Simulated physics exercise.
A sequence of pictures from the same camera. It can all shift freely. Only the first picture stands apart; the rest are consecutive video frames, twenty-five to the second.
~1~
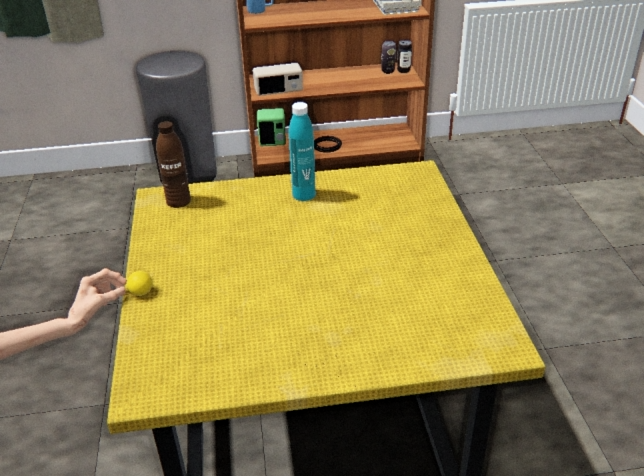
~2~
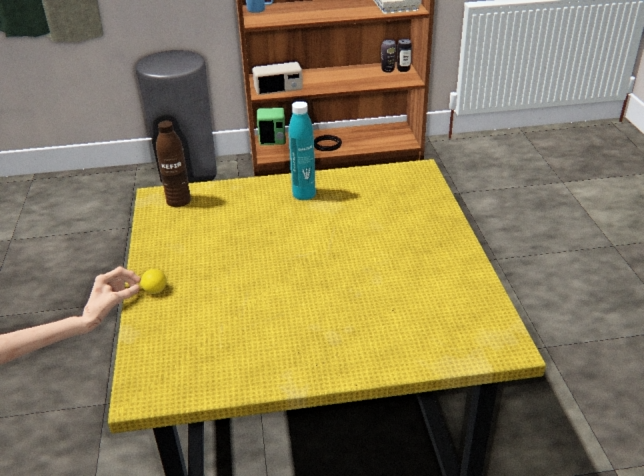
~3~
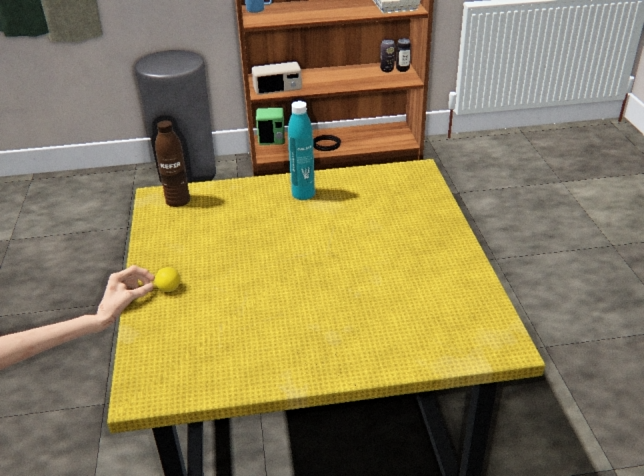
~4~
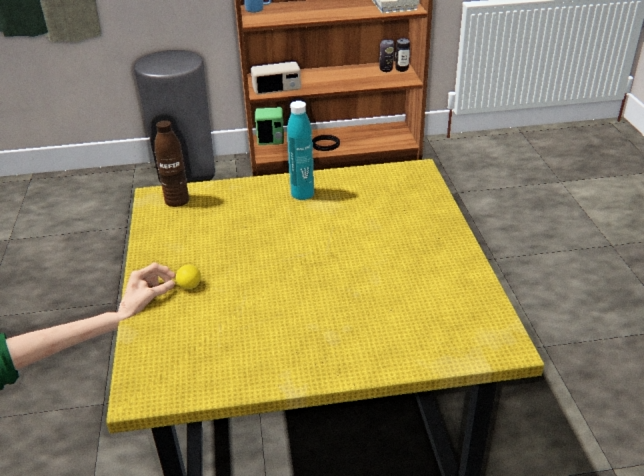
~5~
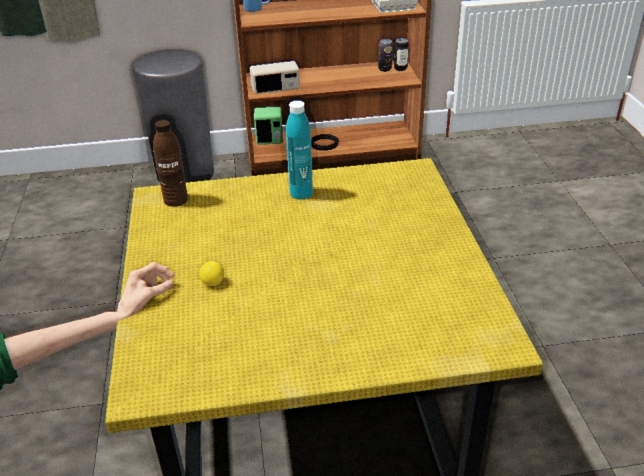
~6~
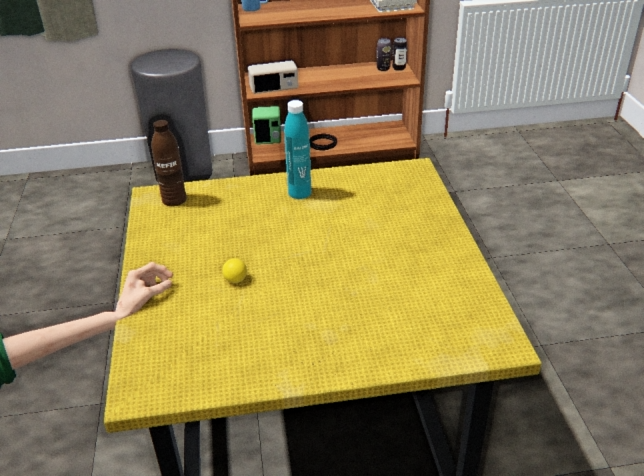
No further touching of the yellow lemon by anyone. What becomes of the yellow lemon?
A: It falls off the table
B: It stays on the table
(A) It falls off the table.
Then, 0.30 s past the last view, yellow lemon displaced well along near (398, 252).
Then, 0.70 s past the last view, yellow lemon now off the table.
Finally, off the table, yellow lemon.
